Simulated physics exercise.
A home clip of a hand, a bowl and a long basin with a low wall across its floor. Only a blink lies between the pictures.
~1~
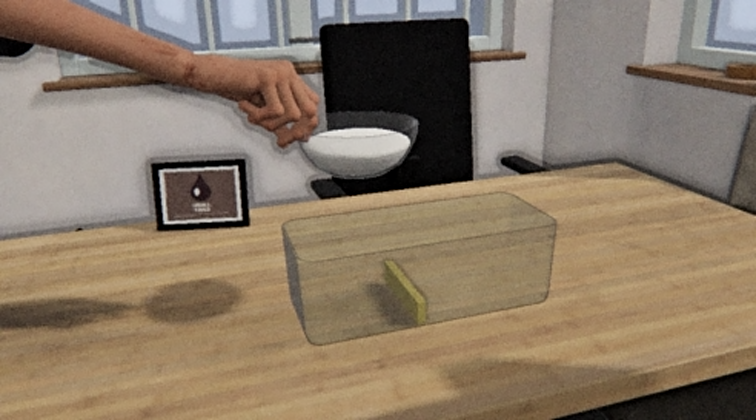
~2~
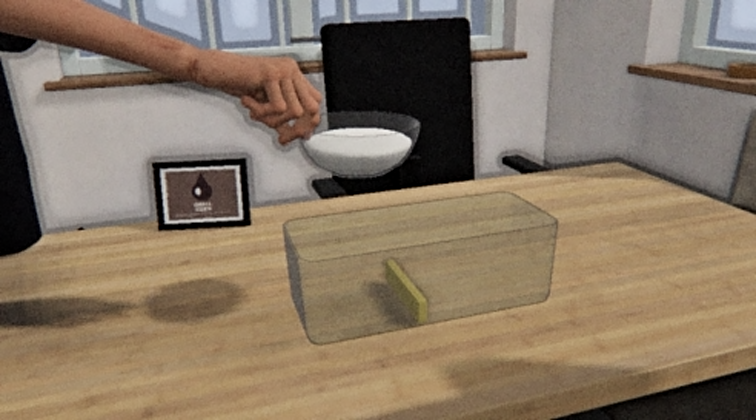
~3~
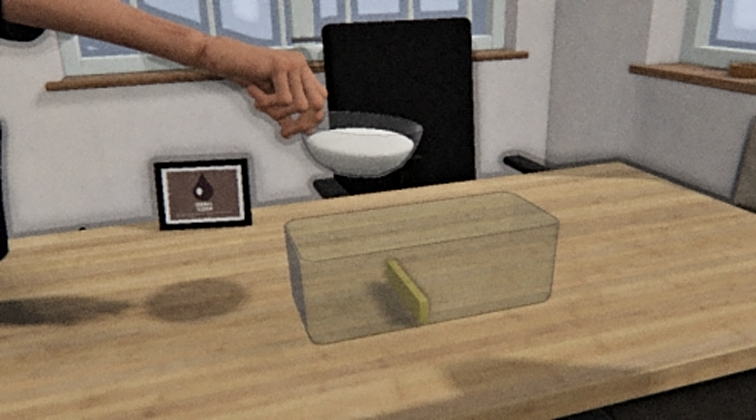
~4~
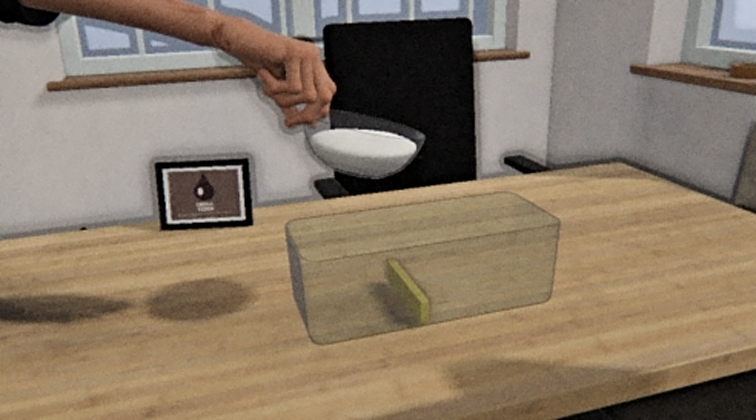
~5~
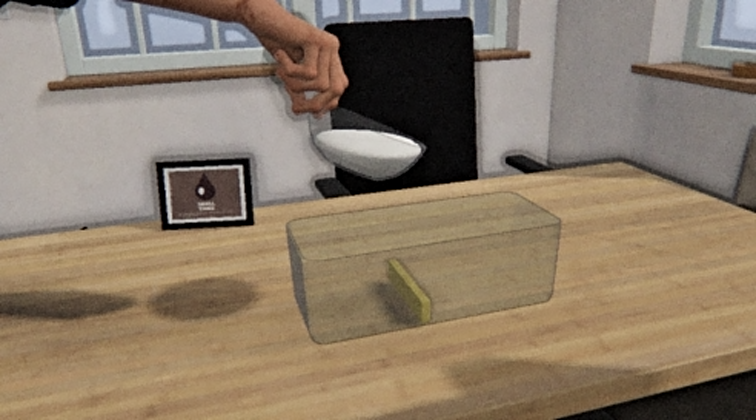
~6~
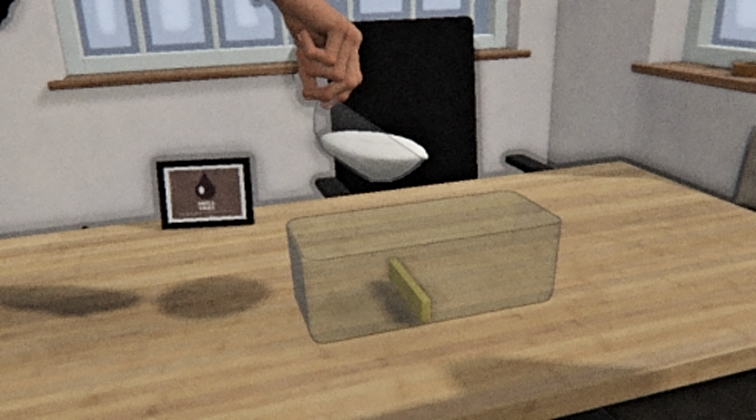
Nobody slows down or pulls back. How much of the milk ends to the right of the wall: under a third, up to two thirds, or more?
The share right of the wall is more than two thirds.
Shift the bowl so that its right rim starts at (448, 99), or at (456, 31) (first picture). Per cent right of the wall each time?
About 85 and 75 per cent.
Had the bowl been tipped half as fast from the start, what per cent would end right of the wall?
Roughly 90 in a hundred.
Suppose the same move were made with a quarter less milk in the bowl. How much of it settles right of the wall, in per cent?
It comes to 85 per cent or so.
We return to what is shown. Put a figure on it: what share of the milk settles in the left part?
Some 15 per cent.
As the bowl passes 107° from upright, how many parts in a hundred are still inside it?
It comes to 0 per cent or so.
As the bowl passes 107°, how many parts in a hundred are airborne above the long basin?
Roughly 10 in a hundred.
A moment on, the bowl is tipped right over and 1 per cent is still to pour, 4 is left of the wall and 85 right of it.
Next, the bowl is tipped right over and 0 per cent is still to pour, 15 is left of the wall and 83 right of it.
Then the bowl is tipped right over and 0 per cent is still to pour, 16 is left of the wall and 82 right of it.
Later the bowl is tipped right over and 0 per cent is still to pour, 16 is left of the wall and 82 right of it.
At rest 16 per cent lies left of the wall, 82 right of it and 2 outside.
